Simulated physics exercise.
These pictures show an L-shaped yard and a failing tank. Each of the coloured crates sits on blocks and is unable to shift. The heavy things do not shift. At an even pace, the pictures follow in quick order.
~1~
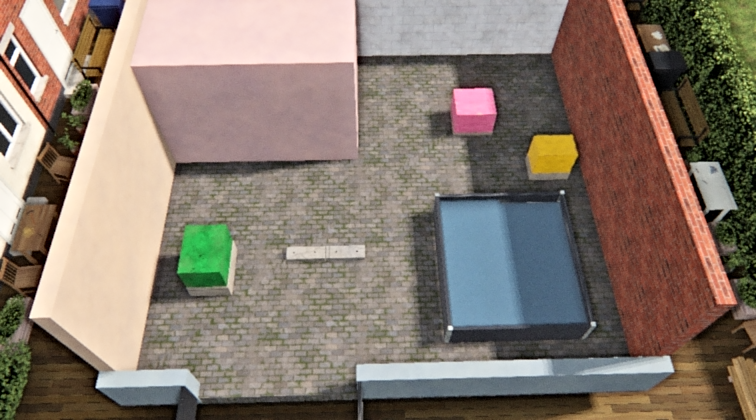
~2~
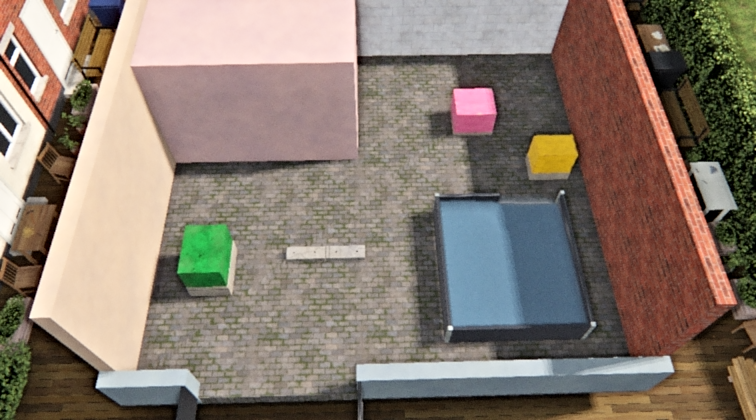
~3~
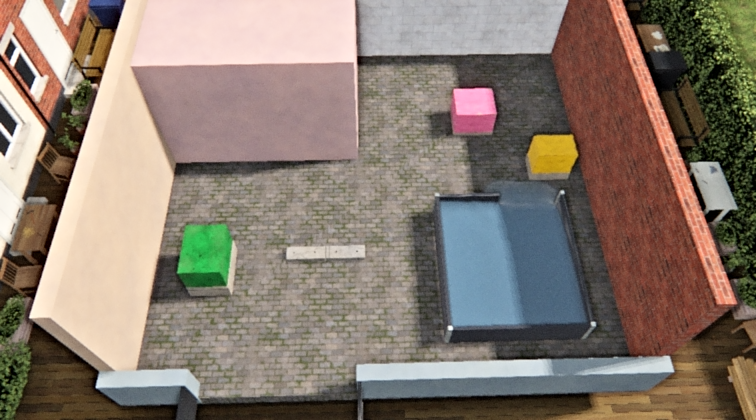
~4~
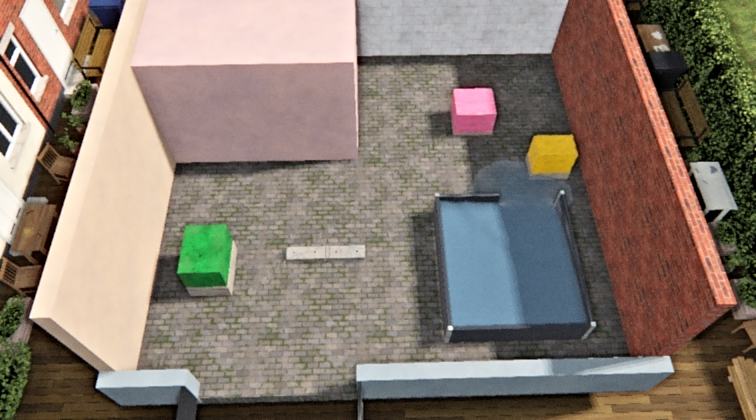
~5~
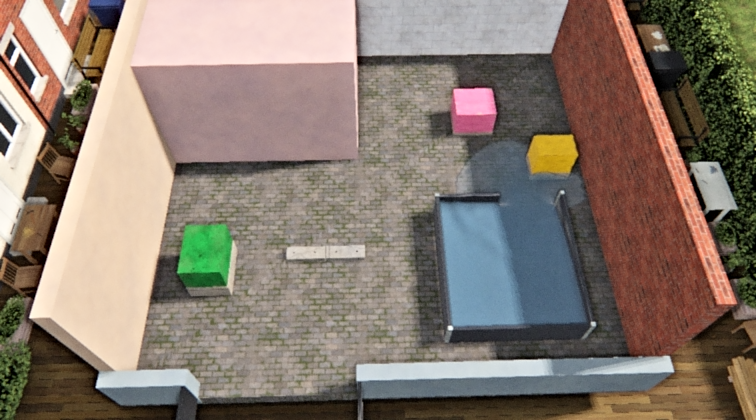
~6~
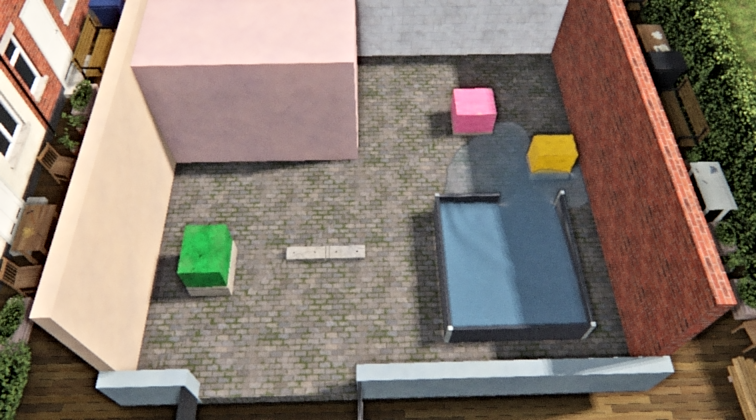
A paved yard enclosed by cream, grey and red brick walls is seen from high above by a still camera. A pink block fills the upper left, a green-topped crate stands at left, a low pale strip lies mid-yard, and pink and yellow crates sit at right above an open tank of blue water. Water pours through the tank's far side and spreads steadily over the paving around the yellow crate and toward the pink one.
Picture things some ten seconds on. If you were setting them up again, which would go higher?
The yellow crate is left wet; the green crate is left dry; the pink crate is left wet.
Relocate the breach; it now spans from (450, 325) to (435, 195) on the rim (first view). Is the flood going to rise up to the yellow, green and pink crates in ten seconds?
The yellow crate never gets wet; the green crate never gets wet; the pink crate is flooded.
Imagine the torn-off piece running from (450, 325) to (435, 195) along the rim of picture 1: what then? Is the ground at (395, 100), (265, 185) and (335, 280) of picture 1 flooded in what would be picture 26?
In the order given, the spots are not soaked, swamped and swamped.
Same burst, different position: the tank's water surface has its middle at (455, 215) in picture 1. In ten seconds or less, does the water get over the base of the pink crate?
The pink crate is flooded.
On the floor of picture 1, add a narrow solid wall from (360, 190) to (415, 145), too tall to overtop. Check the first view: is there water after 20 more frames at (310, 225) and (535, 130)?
Untouched, reached.
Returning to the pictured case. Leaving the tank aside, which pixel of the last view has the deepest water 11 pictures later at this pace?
It should be deepest at about (583, 187).
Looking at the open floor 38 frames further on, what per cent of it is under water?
Estimated share: About 55 %.
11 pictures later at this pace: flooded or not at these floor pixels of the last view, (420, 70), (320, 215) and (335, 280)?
Point one left clear, point two left clear, point three left clear.
A moment on, water covers 15 % of the floor; the yellow crate water round its plinth, the green crate not reached, the pink crate water round its plinth.
Next, water covers 25 % of the floor; the yellow crate water round its plinth, the green crate not reached, the pink crate water round its plinth.
Then, water covers 40 % of the floor; the yellow crate water round its plinth, the green crate not reached, the pink crate water round its plinth.
Later, water covers 55 % of the floor; the yellow crate water round its plinth, the green crate water round its plinth, the pink crate water round its plinth.
In the end, water covers 90 % of the floor; the yellow crate was topped, the green crate stayed above the water, the pink crate was topped.
